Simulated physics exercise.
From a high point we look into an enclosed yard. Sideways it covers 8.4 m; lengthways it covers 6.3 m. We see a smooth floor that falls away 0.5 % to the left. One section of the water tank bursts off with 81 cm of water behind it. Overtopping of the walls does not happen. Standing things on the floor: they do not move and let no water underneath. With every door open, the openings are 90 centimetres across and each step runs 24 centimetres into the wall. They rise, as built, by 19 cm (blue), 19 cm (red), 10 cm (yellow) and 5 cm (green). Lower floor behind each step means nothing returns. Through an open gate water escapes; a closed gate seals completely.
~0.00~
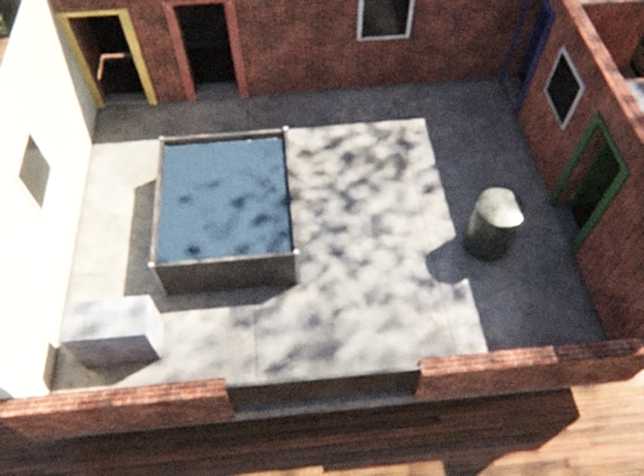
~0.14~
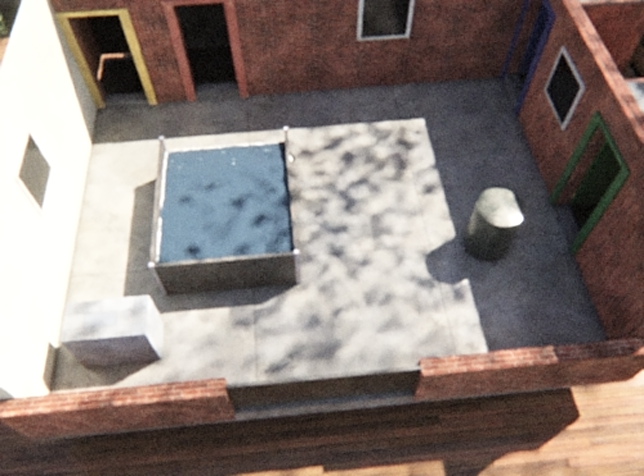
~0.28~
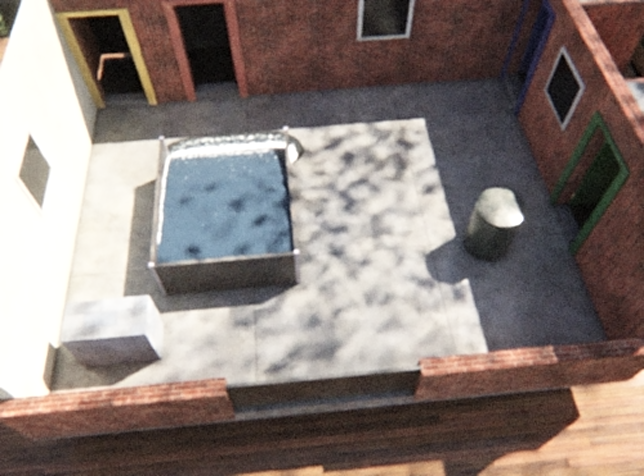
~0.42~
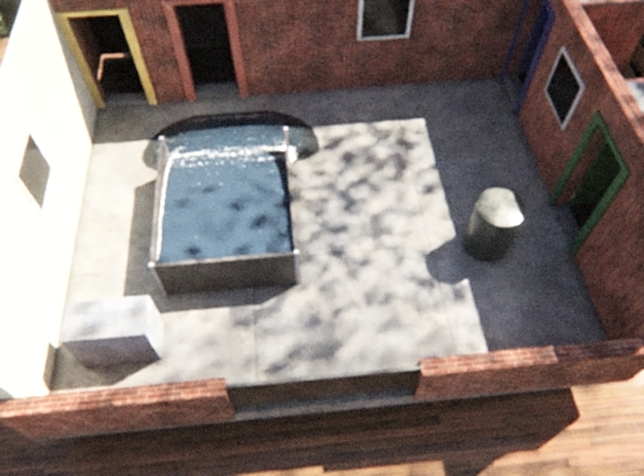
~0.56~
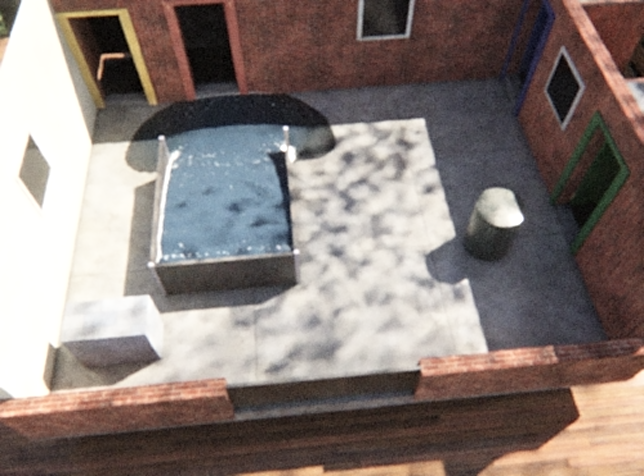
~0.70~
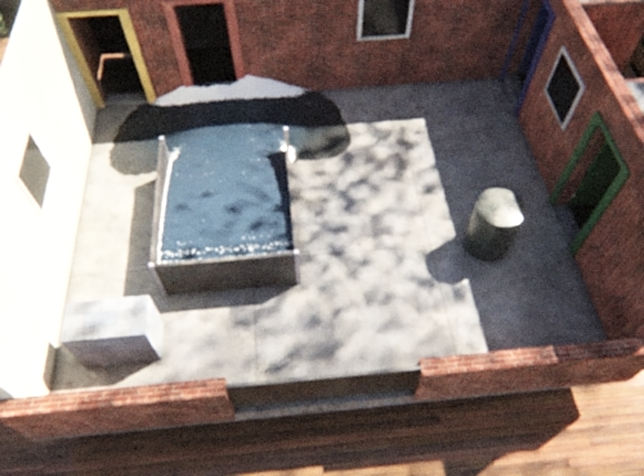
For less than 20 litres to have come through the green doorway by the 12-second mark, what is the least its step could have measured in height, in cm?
6 cm or so.
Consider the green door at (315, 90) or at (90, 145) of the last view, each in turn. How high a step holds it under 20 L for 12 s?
In turn: Roughly 25 cm, roughly 26 cm.
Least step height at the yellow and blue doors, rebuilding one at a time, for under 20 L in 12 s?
About 34 cm at yellow and about 21 cm at blue.
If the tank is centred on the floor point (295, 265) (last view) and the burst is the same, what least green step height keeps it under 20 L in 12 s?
Some 5.5 cm.
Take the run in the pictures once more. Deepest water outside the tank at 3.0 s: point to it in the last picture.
Look close to (97, 113).
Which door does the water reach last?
Coming last is the green one.
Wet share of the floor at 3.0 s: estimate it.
Wet: Close to 45 %.
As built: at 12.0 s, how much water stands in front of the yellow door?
About 7.0 centimetres deep.
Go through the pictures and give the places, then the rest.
In the first picture, still water, 81 cm deep, in the water tank at (225, 195); the green door at (584, 190) is dry.
In the second picture, water pours out on the far side and has run 0.3 m, to a hidden place; about 7 cm deep outside, 81 cm at the back.
In the third picture, water pours out on the far side and has run 0.8 m, to a hidden place; about 14 cm deep outside, 81 cm at the back.
In the fourth picture, water pours out on the far side and has run 1.4 m, to (189, 120); about 12 cm deep outside, 81 cm at the back.
In the fifth picture, the front is at (184, 102), 1.9 m from the gap on the far side; 6.0 m2 of floor is wet, 77 cm left at the back.
In the sixth picture, water pours out on the far side and has run 2.1 m, to (230, 83); about 10 cm deep outside, 69 cm at the back; 4.4 m in a straight line remain to the green door at (584, 190).
After 1.4 s water covers 20 % of the floor, deepest (53 cm) near (240, 102); it has not reached the green door.
After 3.0 s water covers 45 % of the floor, deepest (39 cm) near (97, 113); it has not reached the green door.
After 12.0 s water covers 100 % of the floor, deepest (13 cm) near (165, 325); 5 cm at the green door, 29 litres in over its 5 cm step.
At the green door as built, the water arrived by 3.6 s and peaked near 9 cm at 8.2 s.
With a step of 4.5 cm, 36 litres would have come in within the 12 s; with 7.5 cm, 7 litres. So under 20 litres takes about 6 cm.
